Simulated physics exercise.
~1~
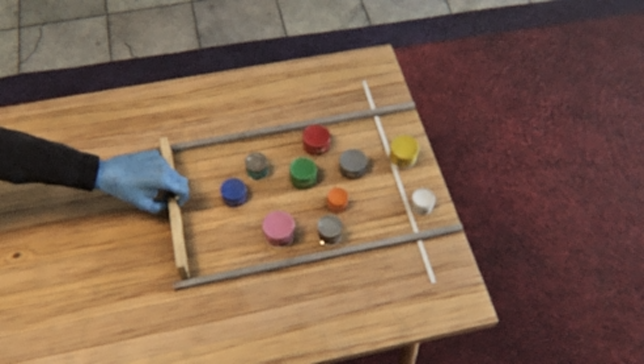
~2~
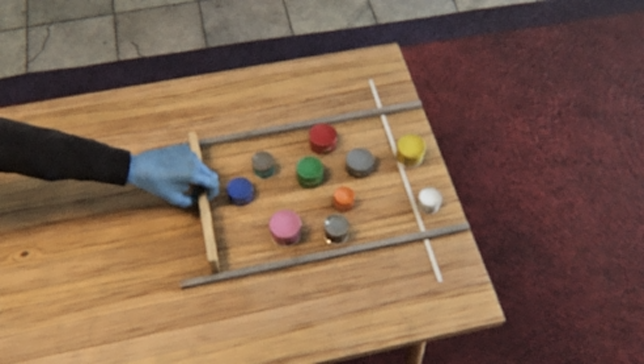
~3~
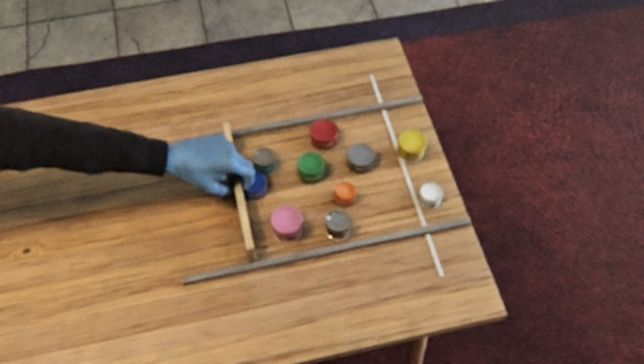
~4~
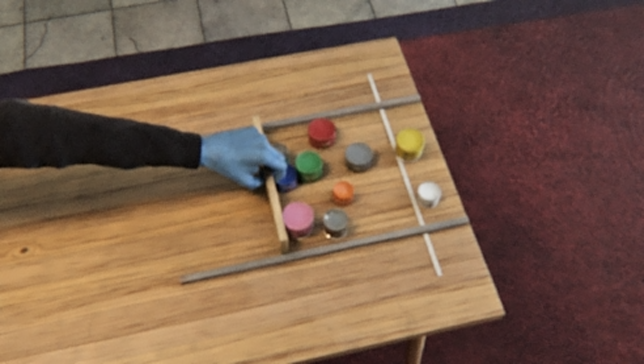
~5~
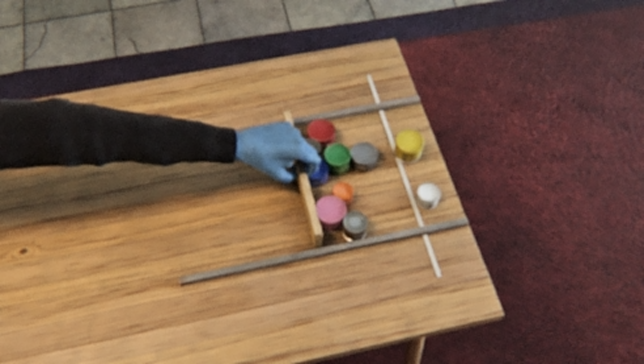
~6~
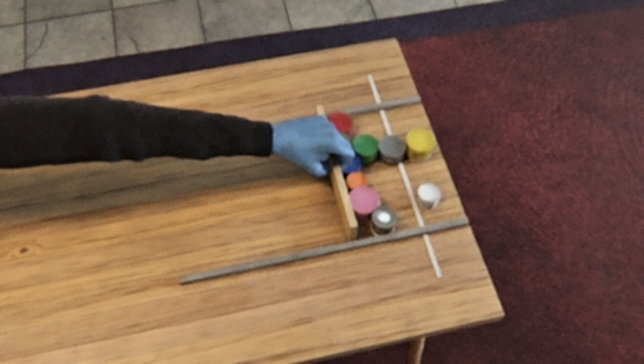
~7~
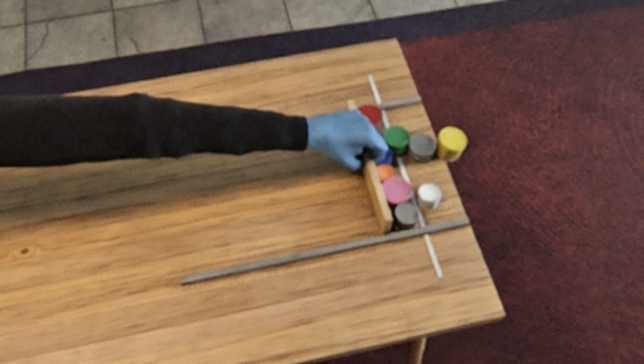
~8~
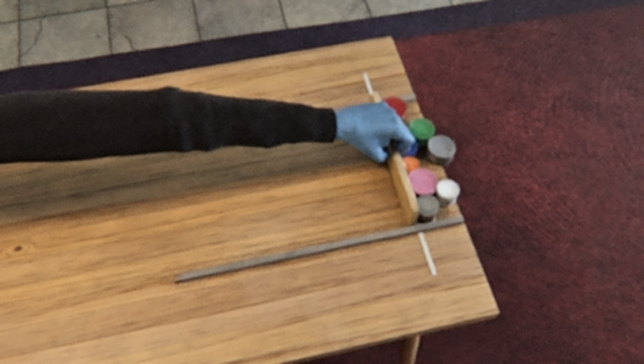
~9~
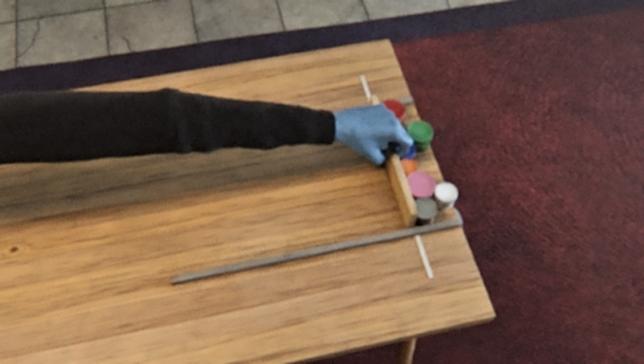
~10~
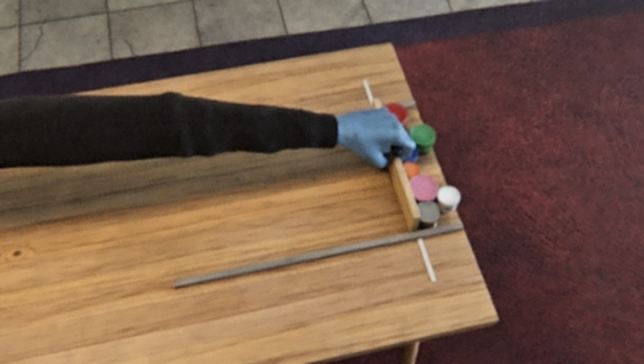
On a wooden table, a gloved hand pushes a board rightward, and two tubs fall off.
